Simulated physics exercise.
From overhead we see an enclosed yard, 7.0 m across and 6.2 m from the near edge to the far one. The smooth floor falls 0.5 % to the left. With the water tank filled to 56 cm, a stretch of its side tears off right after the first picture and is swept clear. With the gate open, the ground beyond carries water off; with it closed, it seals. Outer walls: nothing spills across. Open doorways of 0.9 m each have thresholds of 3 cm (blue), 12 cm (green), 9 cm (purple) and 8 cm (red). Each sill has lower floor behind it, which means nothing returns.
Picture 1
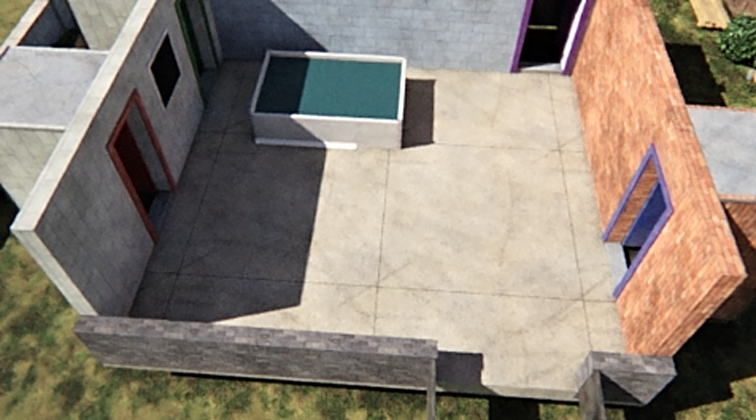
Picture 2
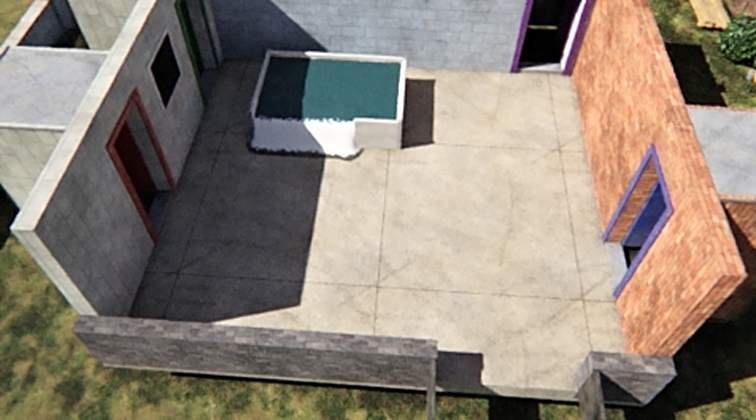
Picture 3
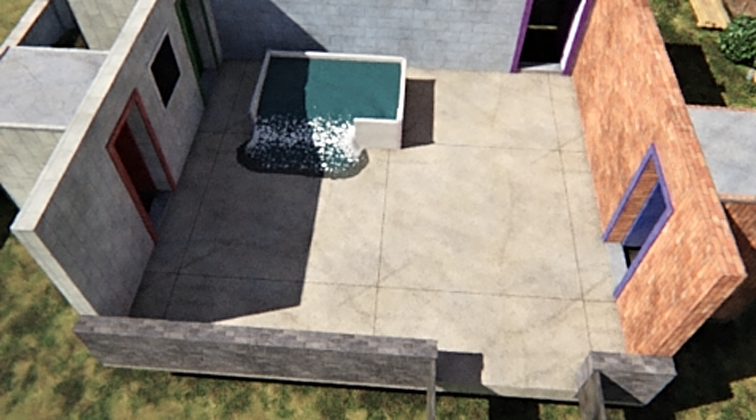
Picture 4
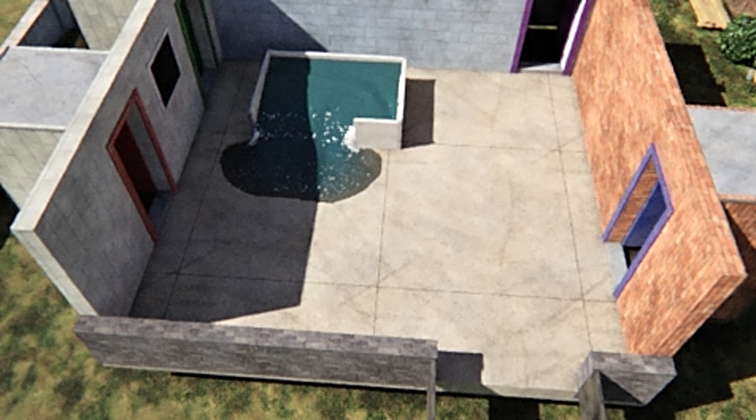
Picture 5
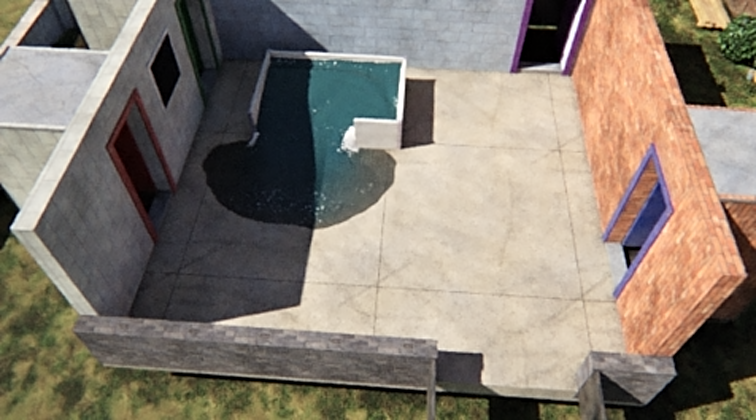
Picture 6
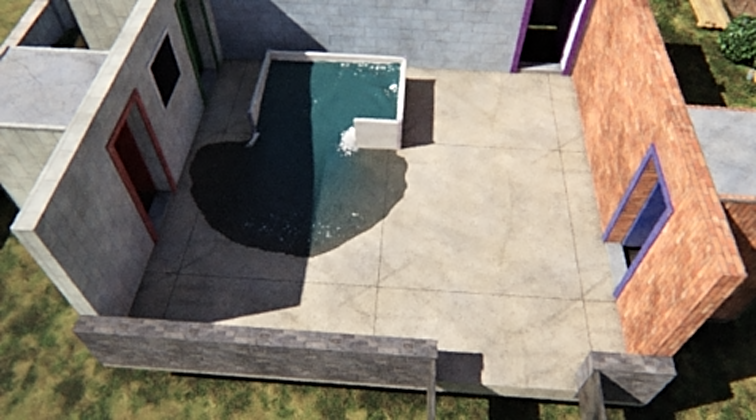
Water burst through the front side of a white-walled tank in a walled yard, foaming at first, then spread across the pale floor in a widening dark pool while the tank's level dropped slightly.
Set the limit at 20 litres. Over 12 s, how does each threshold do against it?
At the blue door the water goes past it. At the green door the water stays short of it. At the purple door the water stays short of it. At the red door the water goes past it.
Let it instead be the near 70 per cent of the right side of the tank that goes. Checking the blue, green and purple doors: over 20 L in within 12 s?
Outcomes - blue: Exceeded, green: Not exceeded, purple: Exceeded.
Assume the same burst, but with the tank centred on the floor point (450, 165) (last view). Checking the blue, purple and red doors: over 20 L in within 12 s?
Blue: Within limit; purple: Within limit; red: Within limit.
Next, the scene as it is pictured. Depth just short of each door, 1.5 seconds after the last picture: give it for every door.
Blue 0 cm, green 0 cm, purple 0 cm, red 16 cm.
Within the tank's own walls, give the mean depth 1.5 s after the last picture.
It averages close to 24 centimetres.
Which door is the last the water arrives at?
The final one is the purple door.
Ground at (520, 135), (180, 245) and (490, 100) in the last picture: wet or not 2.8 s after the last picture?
Respectively: Was missed, got hit, was missed.
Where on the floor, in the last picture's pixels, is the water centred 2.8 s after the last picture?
Pixel position near (289, 221).
Then, 0.7 s after the last picture water covers 35 % of the floor and is deepest (28 cm) near (282, 150); blue door not reached, green door not reached, purple door not reached, red door 8 cm at the sill, 0 L in.
Then, 1.5 s after the last picture water covers 40 % of the floor and is deepest (50 cm) near (137, 330); blue door not reached, green door not reached, purple door not reached, red door 16 cm at the sill, 9 L in.
Then, 2.8 s after the last picture water covers 45 % of the floor and is deepest (28 cm) near (152, 255); blue door not reached, green door not reached, purple door not reached, red door 12 cm at the sill, 38 L in.
Then, 6.3 s after the last picture water covers 80 % of the floor and is deepest (12 cm) near (621, 376); blue door 11 cm at the sill, 28 L in, green door 3 cm at the sill, 0 L in, purple door not reached, red door 10 cm at the sill, 85 L in.
Then, 11.3 s after the last picture water covers 95 % of the floor and is deepest (10 cm) near (392, 76); blue door 4 cm at the sill, 93 L in, green door 7 cm at the sill, 0 L in, purple door 8 cm at the sill, 0 L in, red door 6 cm at the sill, 91 L in.
